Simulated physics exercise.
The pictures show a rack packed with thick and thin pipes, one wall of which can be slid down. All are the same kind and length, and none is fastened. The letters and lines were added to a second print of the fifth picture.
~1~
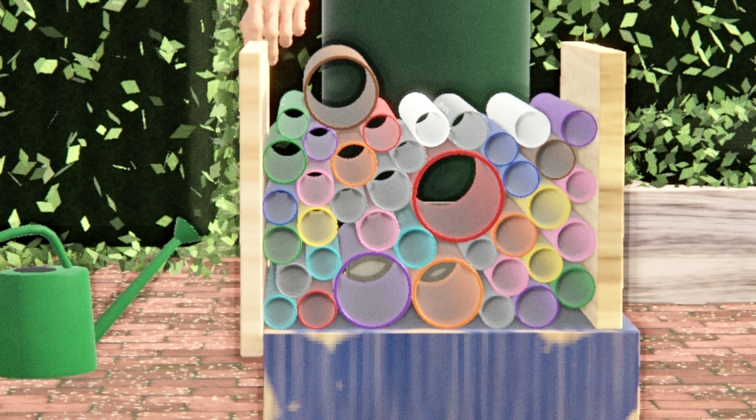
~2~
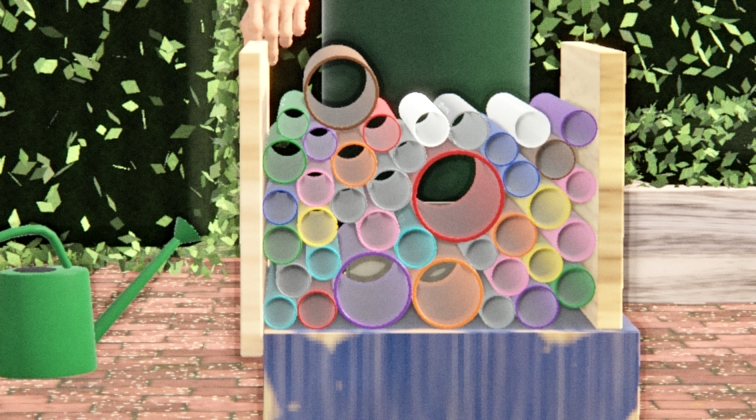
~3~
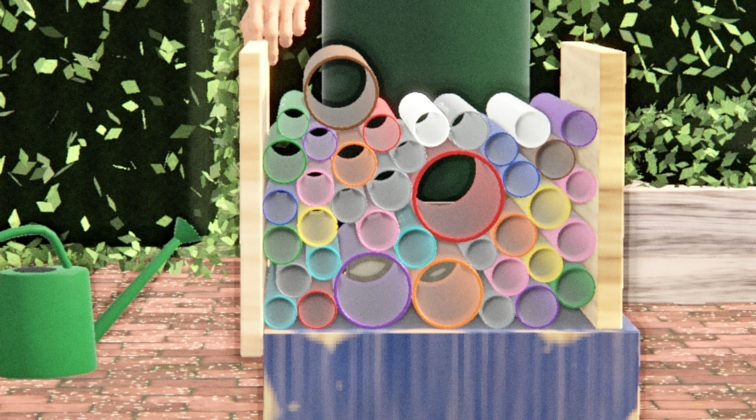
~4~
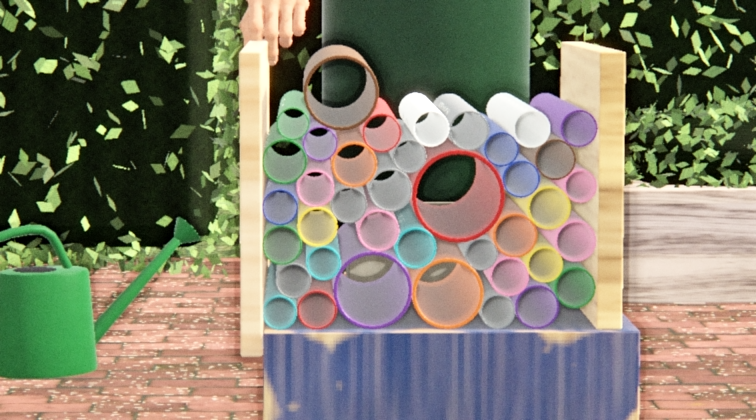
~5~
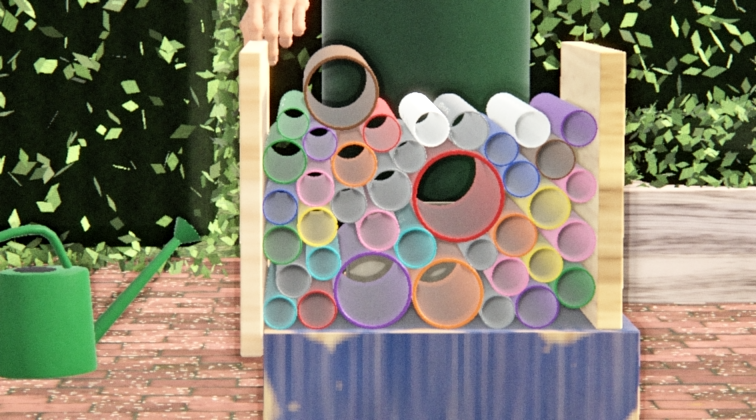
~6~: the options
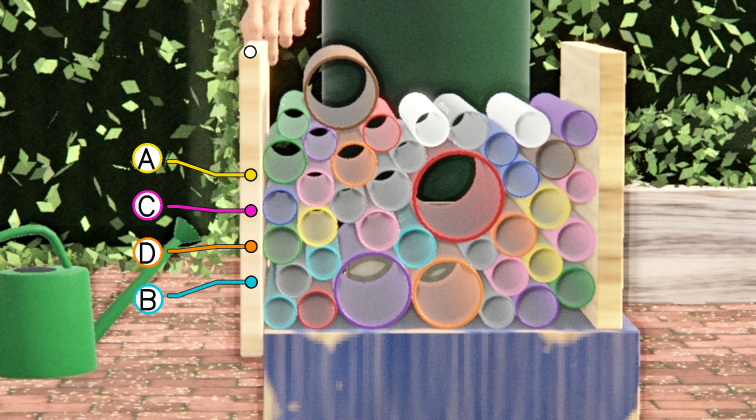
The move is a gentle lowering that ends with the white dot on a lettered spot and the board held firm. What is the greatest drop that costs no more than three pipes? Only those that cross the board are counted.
The lowest mark that will do is A.
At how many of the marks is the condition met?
One of the four.
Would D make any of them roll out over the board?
At D: Yes.
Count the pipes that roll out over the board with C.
The count is four.
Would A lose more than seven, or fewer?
It loses fewer than seven.
On the marked copy, A at (250, 174); B at (251, 282); C at (250, 211); D at (251, 247); the white dot at (250, 52).
With A. Early on, top of the board (262, 112).
Further on, top of the board (262, 174).
At the end, top of the board (262, 174), one out over the board.
As for the rest, B more than three out over the board; C four out over the board; D more than three out over the board.
